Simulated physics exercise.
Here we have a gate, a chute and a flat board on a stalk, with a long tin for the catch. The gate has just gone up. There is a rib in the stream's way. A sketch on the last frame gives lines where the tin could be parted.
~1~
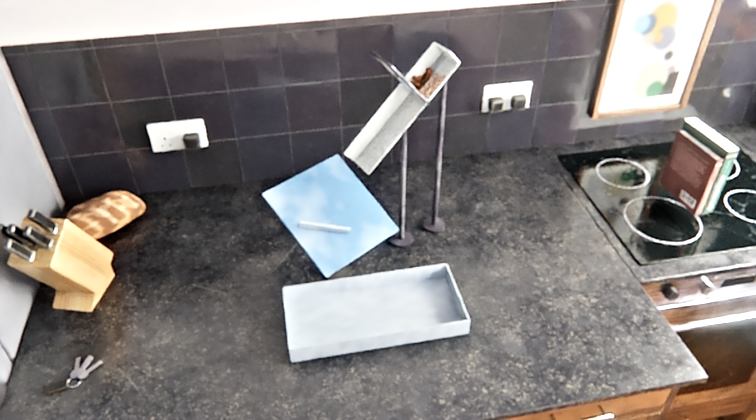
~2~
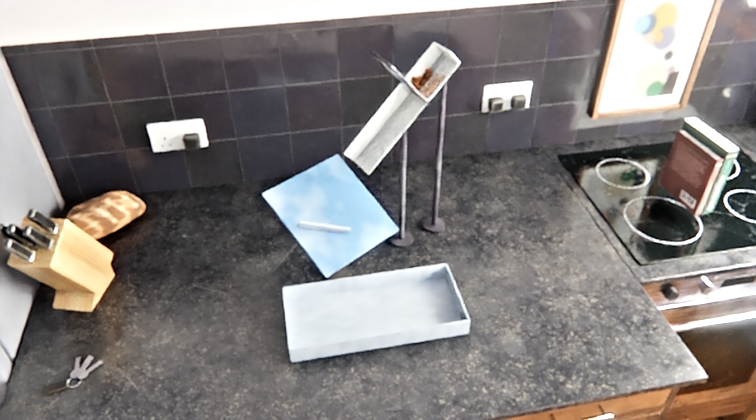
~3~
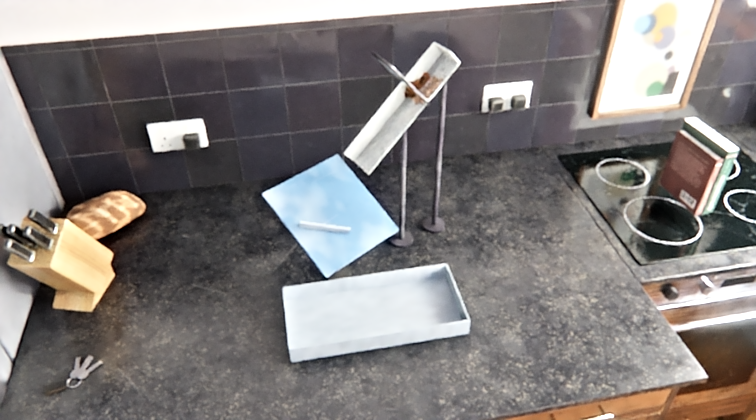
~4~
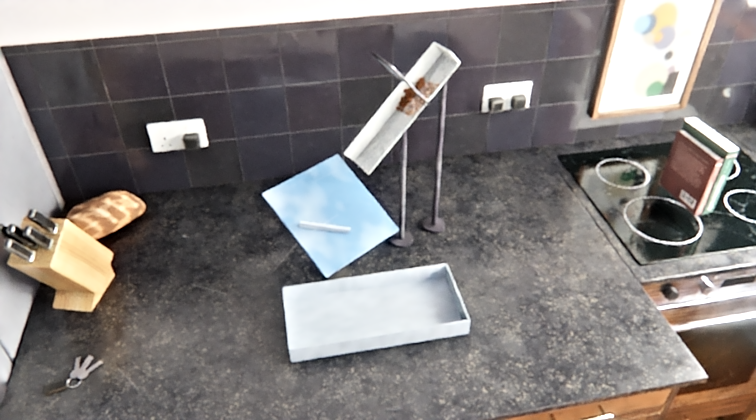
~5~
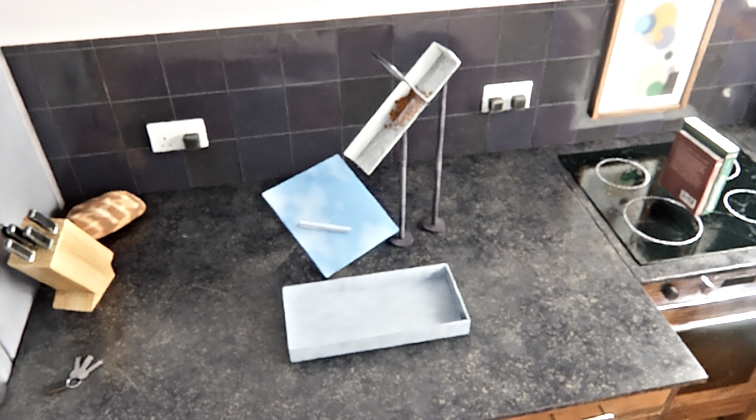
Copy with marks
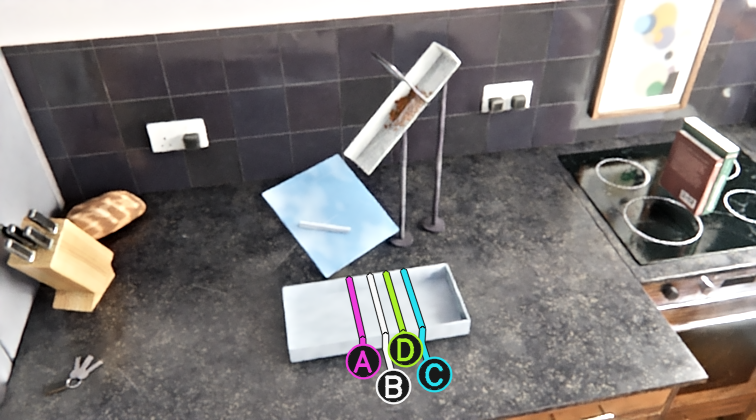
At the start, small brown pieces sit near the top of a sloping grey chute on dark stands, above a tilted blue board and an empty pale tin on a kitchen counter. The pieces then slide down the chute, spreading out to about halfway along, while everything else stays still.
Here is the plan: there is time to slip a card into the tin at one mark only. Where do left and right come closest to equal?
The answer is line D.
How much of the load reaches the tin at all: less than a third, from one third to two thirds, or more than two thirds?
About that: From one third to two thirds.
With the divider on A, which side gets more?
The right side.
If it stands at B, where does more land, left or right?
Right.
On the marked copy, line A crosses the front rim at (362, 338); line B crosses the front rim at (385, 334); line C crosses the front rim at (422, 328); line D crosses the front rim at (403, 331).
With A, of what is caught, about a tenth on the left of the divider, almost all on the right.
With B, of what is caught, about a tenth on the left of the divider, almost all on the right.
With C, of what is caught, the larger part on the left of the divider, roughly a quarter on the right.
With D, of what is caught, roughly half on the left of the divider, roughly half on the right.
